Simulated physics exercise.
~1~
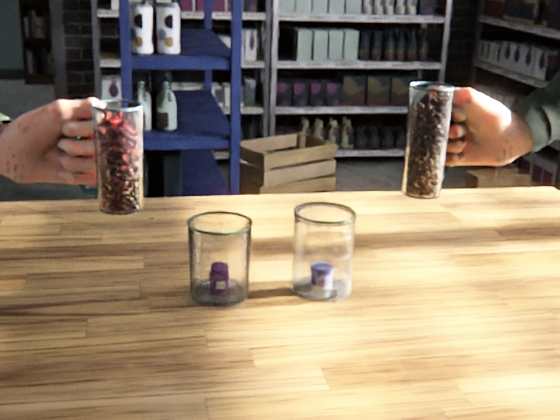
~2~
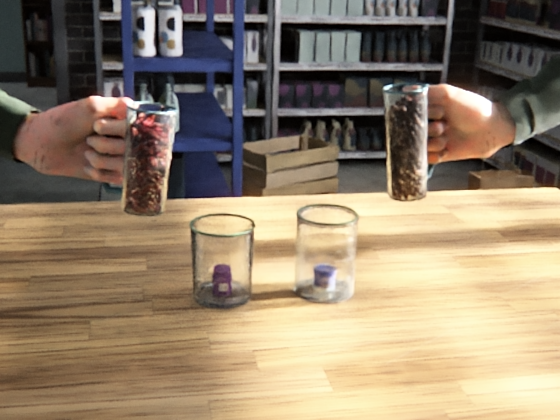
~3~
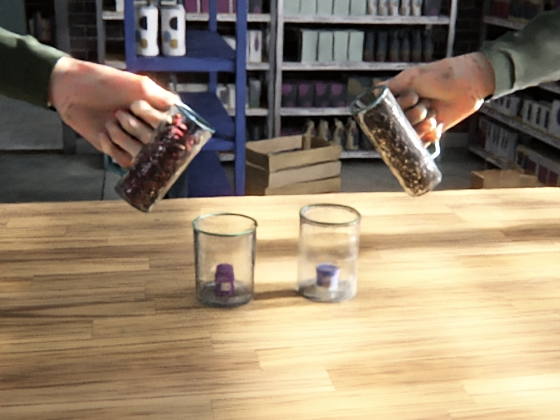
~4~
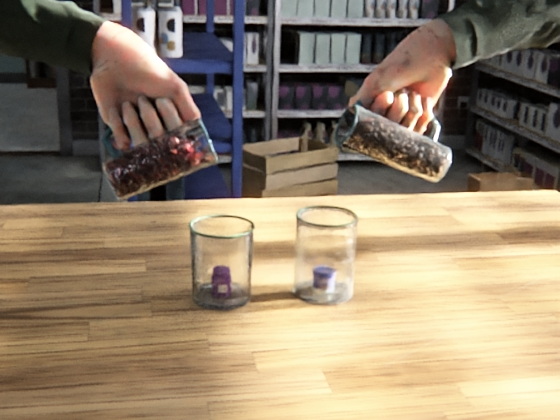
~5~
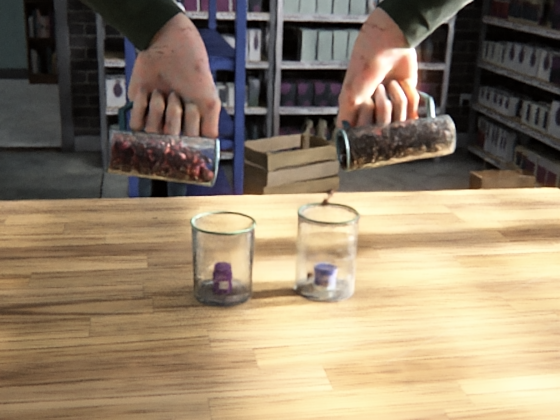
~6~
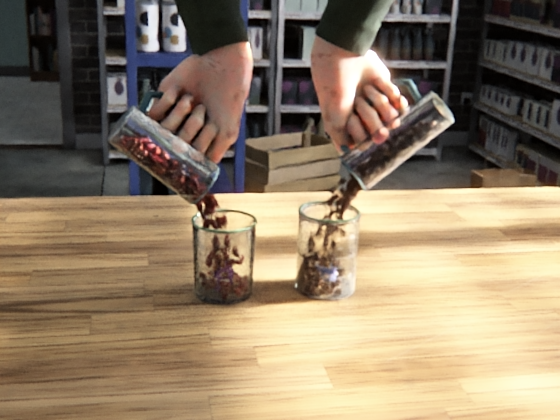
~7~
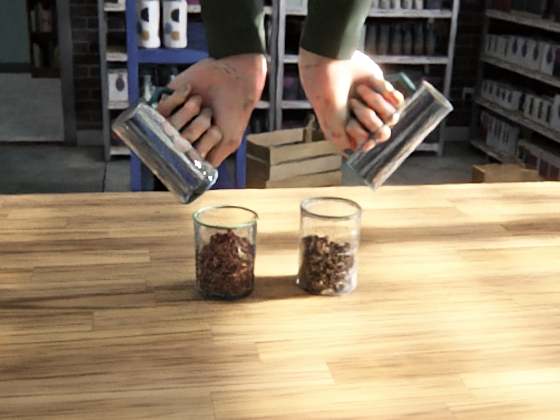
Two hands hold clear cups of small dark pieces, the left load reddish and the right one browner, above a wooden counter where two clear glasses each contain a small purple object. The hands draw inward and tip the cups onto their sides, with the glasses still empty of pieces. A first few pieces drop toward the right glass, then both cups tilt further downward and streams pour into both glasses, tumbling around the objects. At the end, both cups are empty and still tipped over the glasses, which are about half full, with both purple objects buried from sight.
